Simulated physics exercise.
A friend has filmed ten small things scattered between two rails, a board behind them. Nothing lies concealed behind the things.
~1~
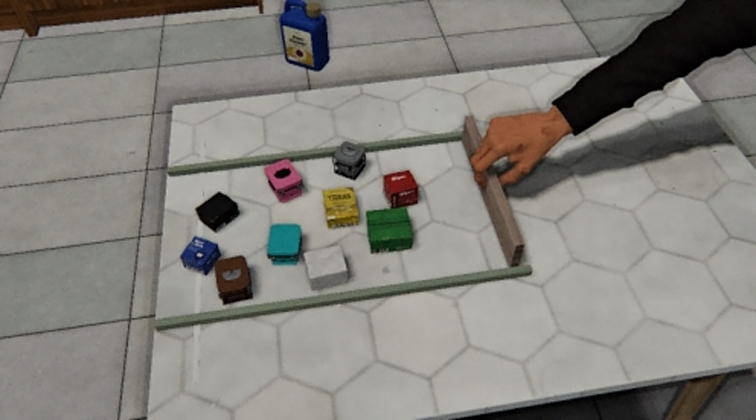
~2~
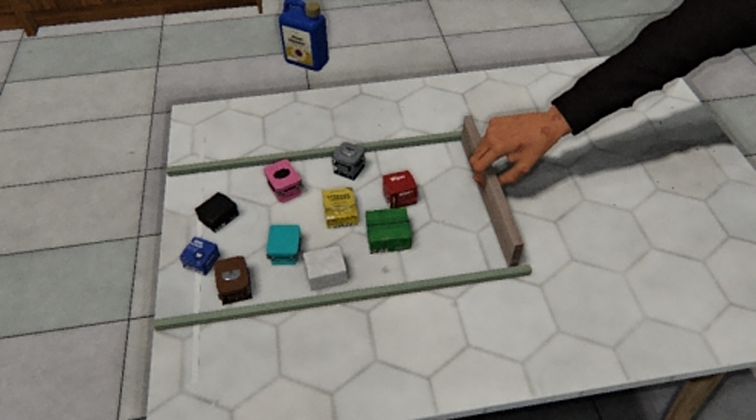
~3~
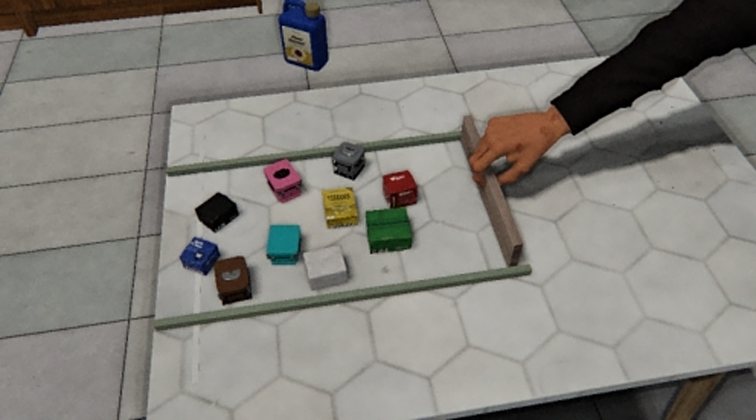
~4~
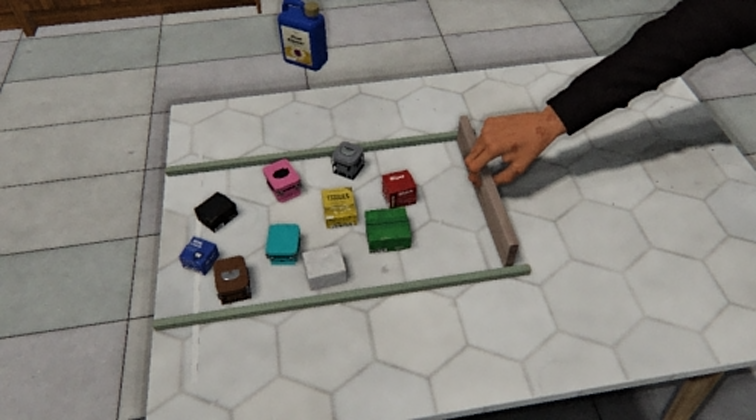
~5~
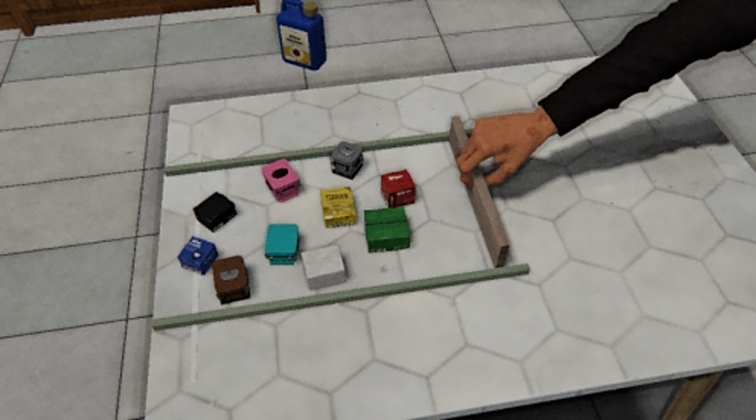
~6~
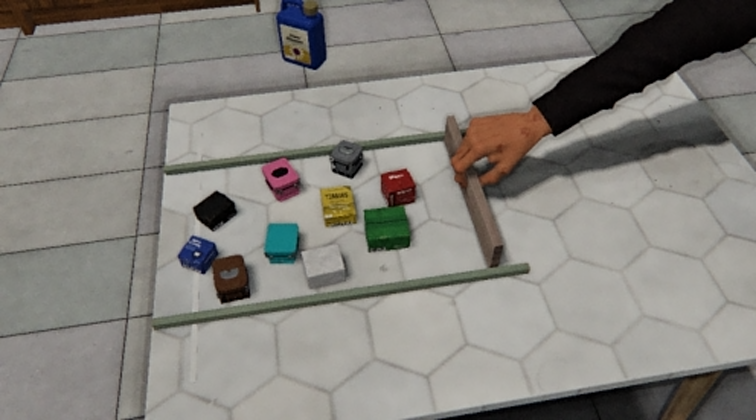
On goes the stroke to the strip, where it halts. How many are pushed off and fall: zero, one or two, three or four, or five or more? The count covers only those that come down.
The number of pieces cleared off the edge is going to be five or above.
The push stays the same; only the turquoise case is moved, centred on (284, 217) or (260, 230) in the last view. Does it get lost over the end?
Results in order - down; down.
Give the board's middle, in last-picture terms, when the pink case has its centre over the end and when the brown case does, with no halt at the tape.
The middle sits near (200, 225) for the first and near (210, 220) for the other.
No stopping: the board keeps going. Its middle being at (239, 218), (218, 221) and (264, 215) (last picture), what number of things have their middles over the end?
2, 2 and 0.
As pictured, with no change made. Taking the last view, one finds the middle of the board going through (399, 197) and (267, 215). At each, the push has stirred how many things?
So far 2, and 10 at the second.
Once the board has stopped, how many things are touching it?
The number is 4.
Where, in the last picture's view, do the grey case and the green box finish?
The grey case comes to rest close to (183, 185), while the green box rests close to (173, 256).
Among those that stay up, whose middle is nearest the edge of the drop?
Answer: The green box.
Early on, none off yet; blue box at rest near (198, 255); black box at rest near (215, 211); brown case at rest near (232, 279).
A while later, none off yet; blue box travelled about its own width near (156, 262); black box travelled well along near (160, 217); brown case travelled about its own width near (187, 289).
Finally, the number that fall off is five or more; lost, yellow box, pink case, turquoise case, brown case, black box and blue box.
